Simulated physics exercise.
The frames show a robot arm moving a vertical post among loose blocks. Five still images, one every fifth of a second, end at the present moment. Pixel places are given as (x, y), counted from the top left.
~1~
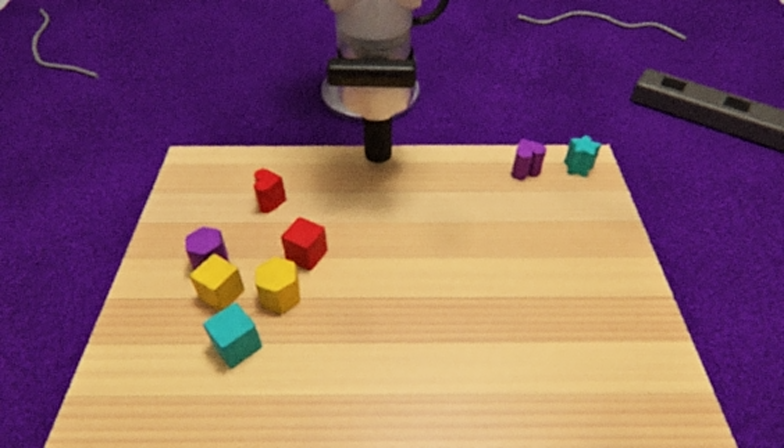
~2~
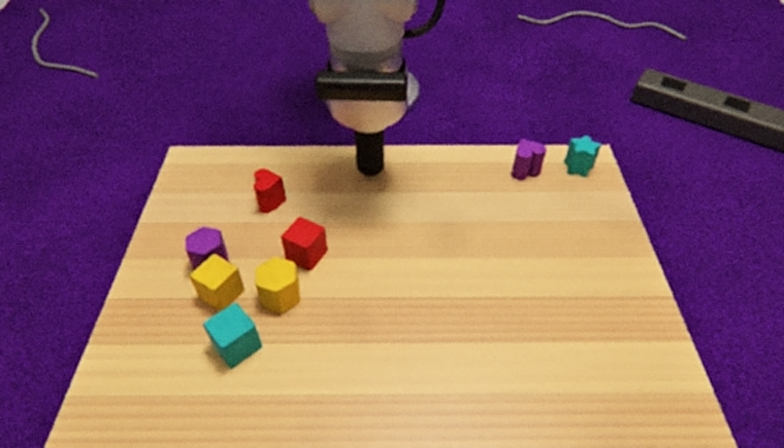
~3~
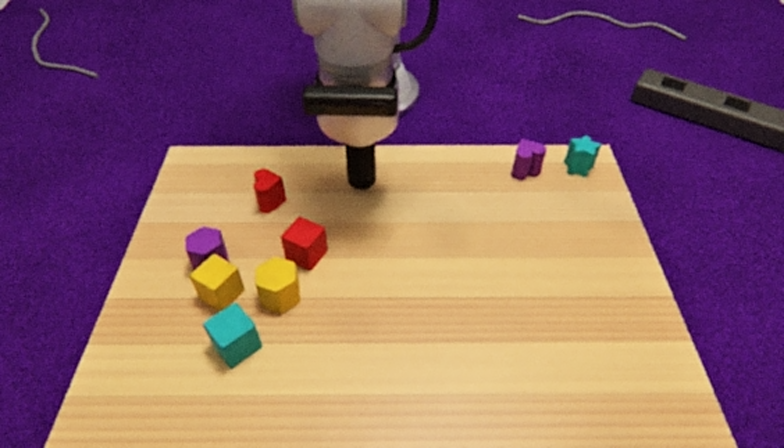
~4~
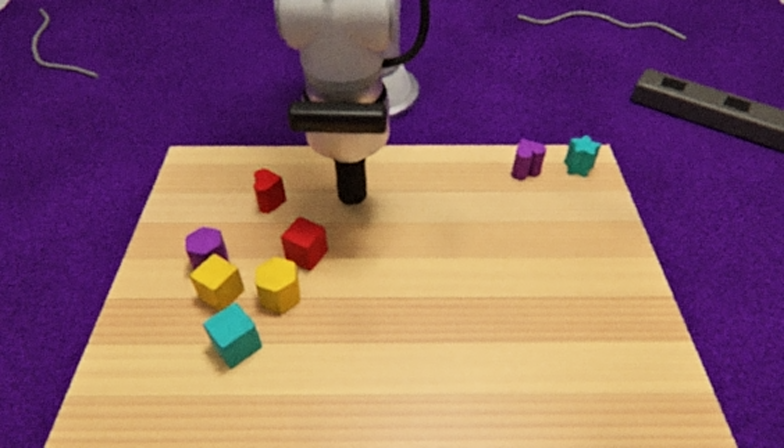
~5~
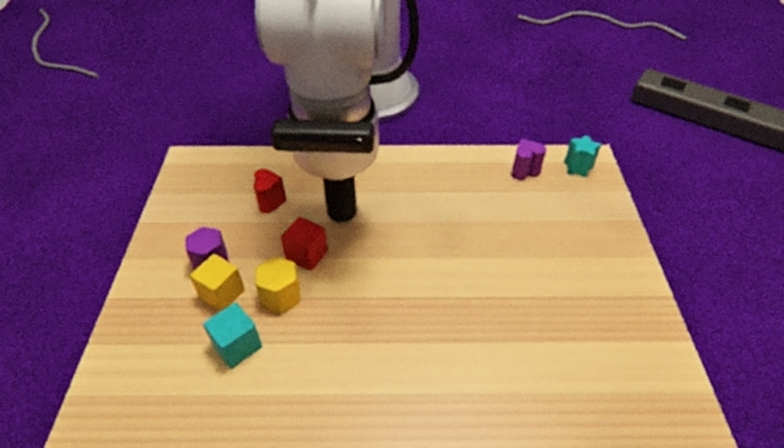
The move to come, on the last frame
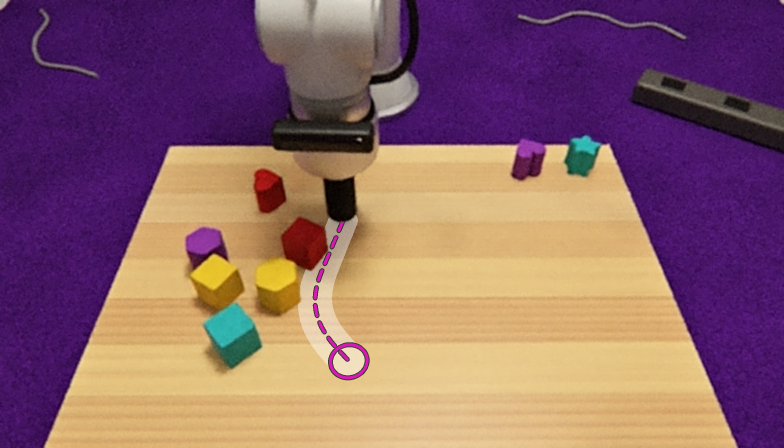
A robot arm moves its black post down and left toward the still red cube.
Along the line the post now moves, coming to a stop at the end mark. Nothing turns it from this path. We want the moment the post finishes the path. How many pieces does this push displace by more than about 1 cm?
My count: 1.
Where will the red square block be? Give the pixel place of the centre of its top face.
Top centre: (284, 246).
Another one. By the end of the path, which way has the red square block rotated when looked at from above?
It turns round clockwise.
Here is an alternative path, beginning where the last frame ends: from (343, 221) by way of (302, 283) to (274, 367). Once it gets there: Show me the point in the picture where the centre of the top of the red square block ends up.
I'd expect the centre of its top face to be at (258, 264).
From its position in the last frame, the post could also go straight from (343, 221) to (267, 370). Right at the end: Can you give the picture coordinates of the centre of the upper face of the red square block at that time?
I'd guess (277, 247).
The drawn path runs from (343, 221) by way of (325, 263) and (316, 313) to (349, 361).
On the path given first. One third of the way, post at (323, 256); red square block at (287, 244), turned 60° clockwise.
Two thirds of the way, post at (315, 305); yellow six-sided block at (272, 276); red square block at (284, 246), turned 70° clockwise.
At the end, post at (348, 353); turquoise square block not moved; yellow six-sided block at (272, 276); red square block at (284, 246), turned 70° clockwise.
